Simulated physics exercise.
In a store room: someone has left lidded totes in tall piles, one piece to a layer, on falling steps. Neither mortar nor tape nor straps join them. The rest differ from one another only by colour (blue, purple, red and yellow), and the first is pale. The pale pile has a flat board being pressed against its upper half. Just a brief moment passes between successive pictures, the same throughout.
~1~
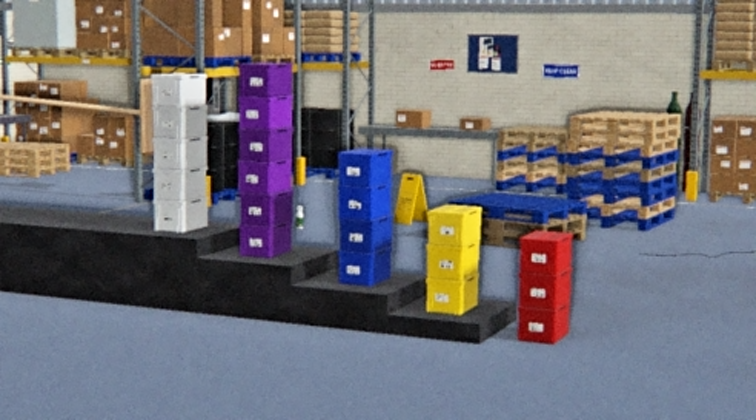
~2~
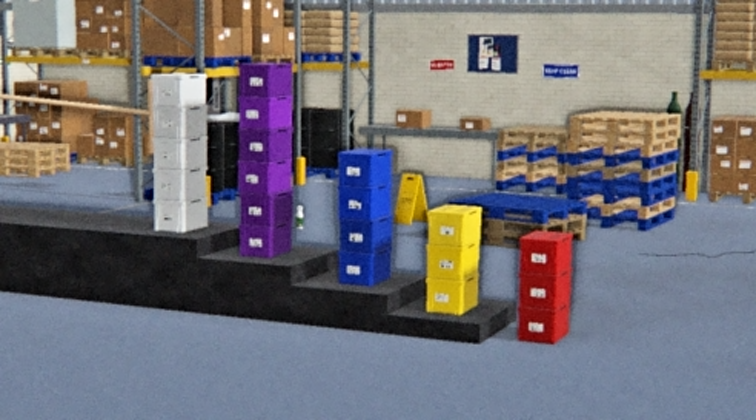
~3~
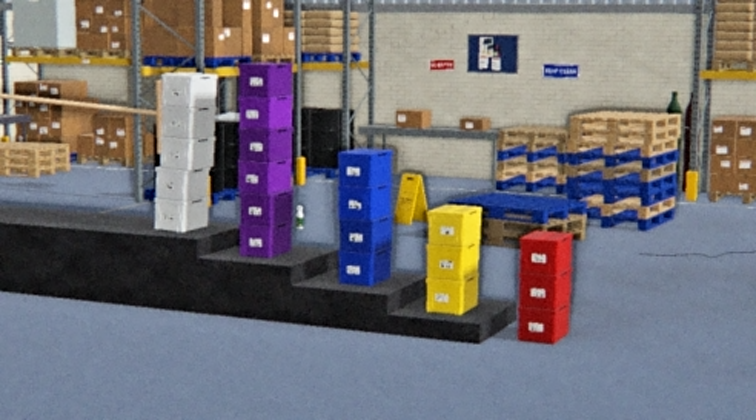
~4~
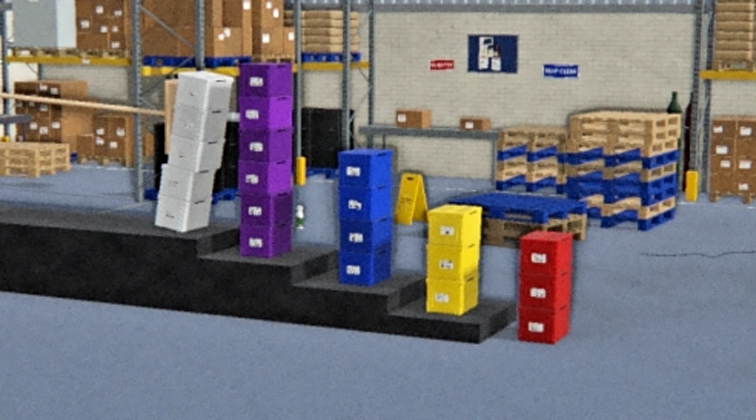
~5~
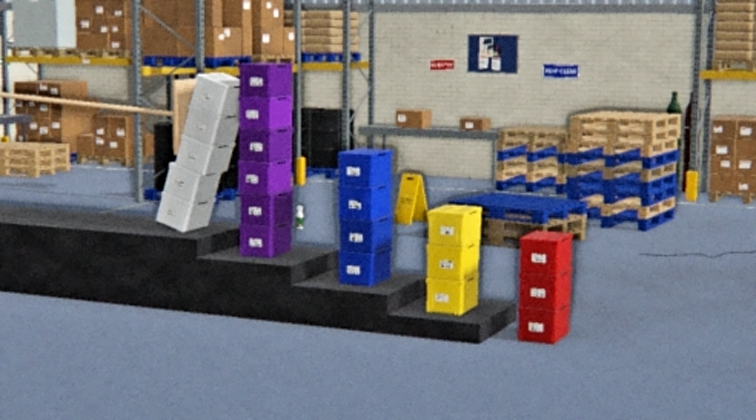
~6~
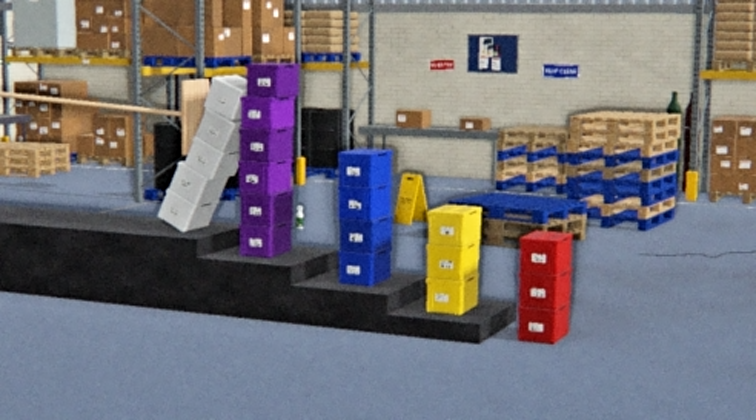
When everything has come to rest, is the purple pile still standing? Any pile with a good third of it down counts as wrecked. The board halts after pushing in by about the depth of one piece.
No.
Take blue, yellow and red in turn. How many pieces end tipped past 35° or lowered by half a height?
Once everything settles, the down count is blue 4, yellow 3 and red 2.
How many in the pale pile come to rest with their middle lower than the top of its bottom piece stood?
Of the pale pieces, the number is 3.
Just after the last frame, 5 of the pale pile down; none of the 6 purple totes down (0 of 16 in all colours); top purple tote tilted clearly, a little lower.
A moment on, 5 of the pale pile down; 6 of the 6 purple totes down (6 of 16 in all colours); top purple tote upside down; top blue tote tilted clearly, a little lower.
Further on, 5 of the pale pile down; 6 of the 6 purple totes down (15 of 16 in all colours); top purple tote on its side; top red tote upside down.
When it is over, 5 of the pale pile down; 6 of the 6 purple totes down (15 of 16 in all colours); top purple tote some seven heights lower; top red tote upside down. In pixels of the last frame, middles, top purple tote near (701, 328), top red tote near (664, 342).
